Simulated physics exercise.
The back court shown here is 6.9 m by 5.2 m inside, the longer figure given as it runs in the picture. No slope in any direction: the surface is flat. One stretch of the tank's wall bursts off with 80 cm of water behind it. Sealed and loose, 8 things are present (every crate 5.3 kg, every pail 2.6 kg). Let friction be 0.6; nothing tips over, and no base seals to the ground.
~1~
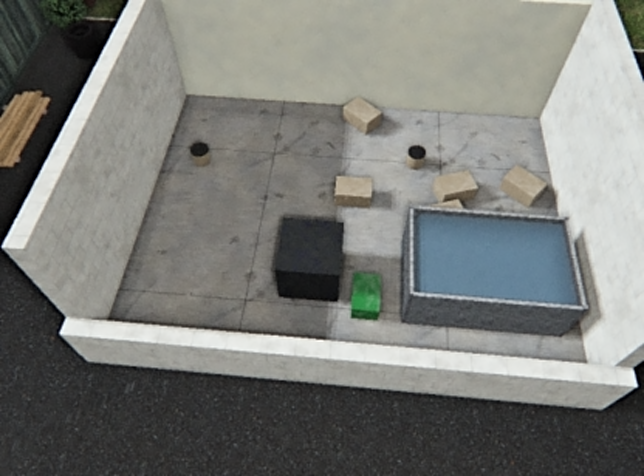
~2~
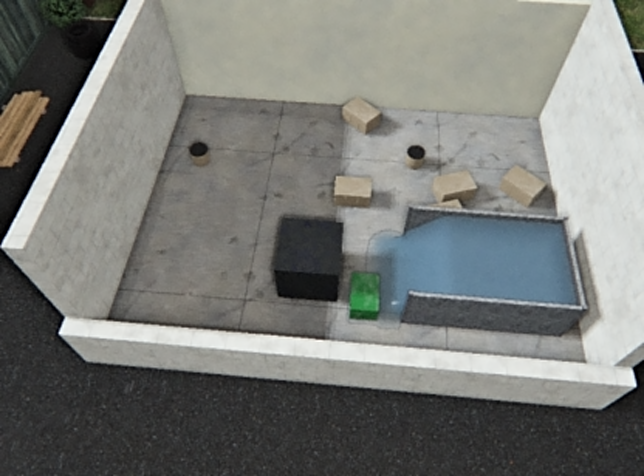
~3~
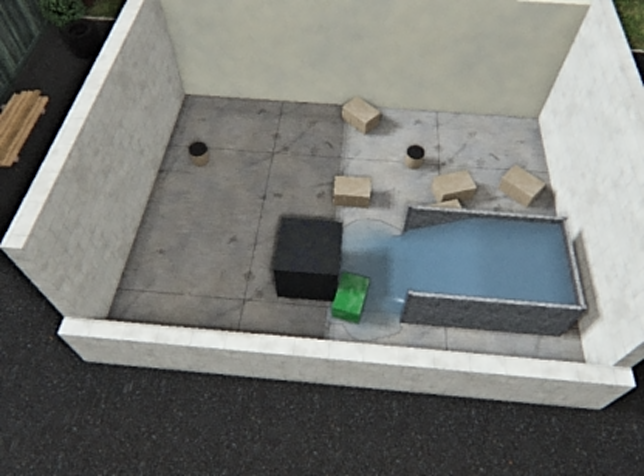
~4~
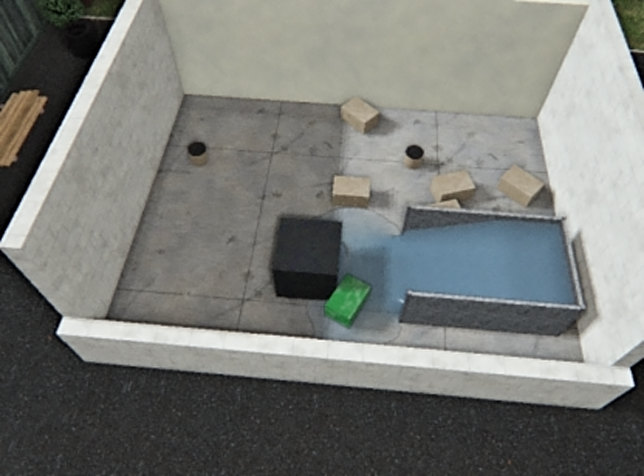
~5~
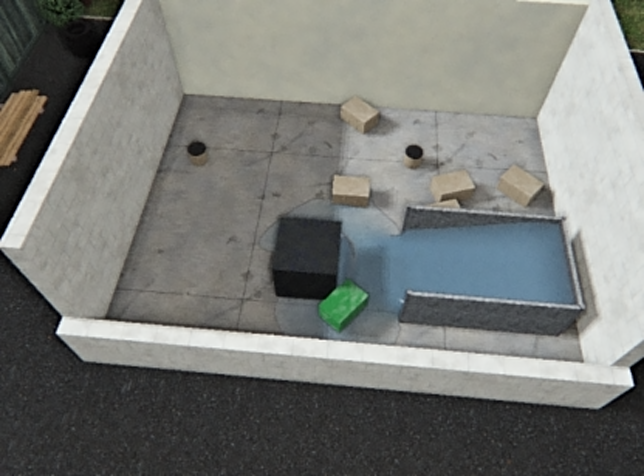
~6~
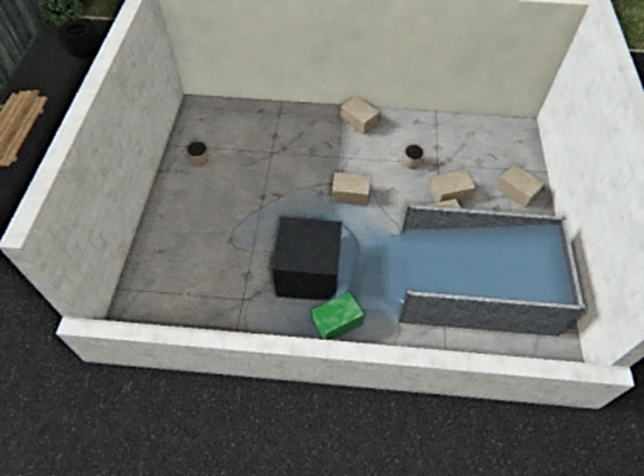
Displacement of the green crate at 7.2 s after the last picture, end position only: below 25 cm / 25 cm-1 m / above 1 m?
Above 1 m.
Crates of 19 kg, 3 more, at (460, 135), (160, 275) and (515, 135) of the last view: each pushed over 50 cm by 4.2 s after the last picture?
Answers, first to last: Not exceeding, exceeding, not exceeding.
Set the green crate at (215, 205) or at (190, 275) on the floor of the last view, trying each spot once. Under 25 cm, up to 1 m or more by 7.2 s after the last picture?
First it is swept away, then it is swept away.
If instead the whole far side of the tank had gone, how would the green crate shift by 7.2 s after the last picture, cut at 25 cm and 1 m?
I'd say the green crate is shoved partway.
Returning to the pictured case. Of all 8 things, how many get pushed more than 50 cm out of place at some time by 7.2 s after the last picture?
Counting them up, I find 7.
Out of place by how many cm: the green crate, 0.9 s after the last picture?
It has shifted about 100 cm.
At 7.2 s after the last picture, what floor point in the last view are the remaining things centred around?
Near (468, 182).
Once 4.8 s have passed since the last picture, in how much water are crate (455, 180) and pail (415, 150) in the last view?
1 and 3 cm.
Then, 0.9 s after the last picture the green crate is near (315, 325), 1.0 m from its start, afloat; 1 afloat.
Then, 2.8 s after the last picture the green crate is near (151, 191), 3.8 m from its start, afloat; 3 afloat.
Then, 4.8 s after the last picture the green crate is near (206, 131), 4.1 m from its start, afloat; 4 afloat.
Then, 7.2 s after the last picture the green crate is near (288, 135), 3.3 m from its start, afloat; 8 afloat.
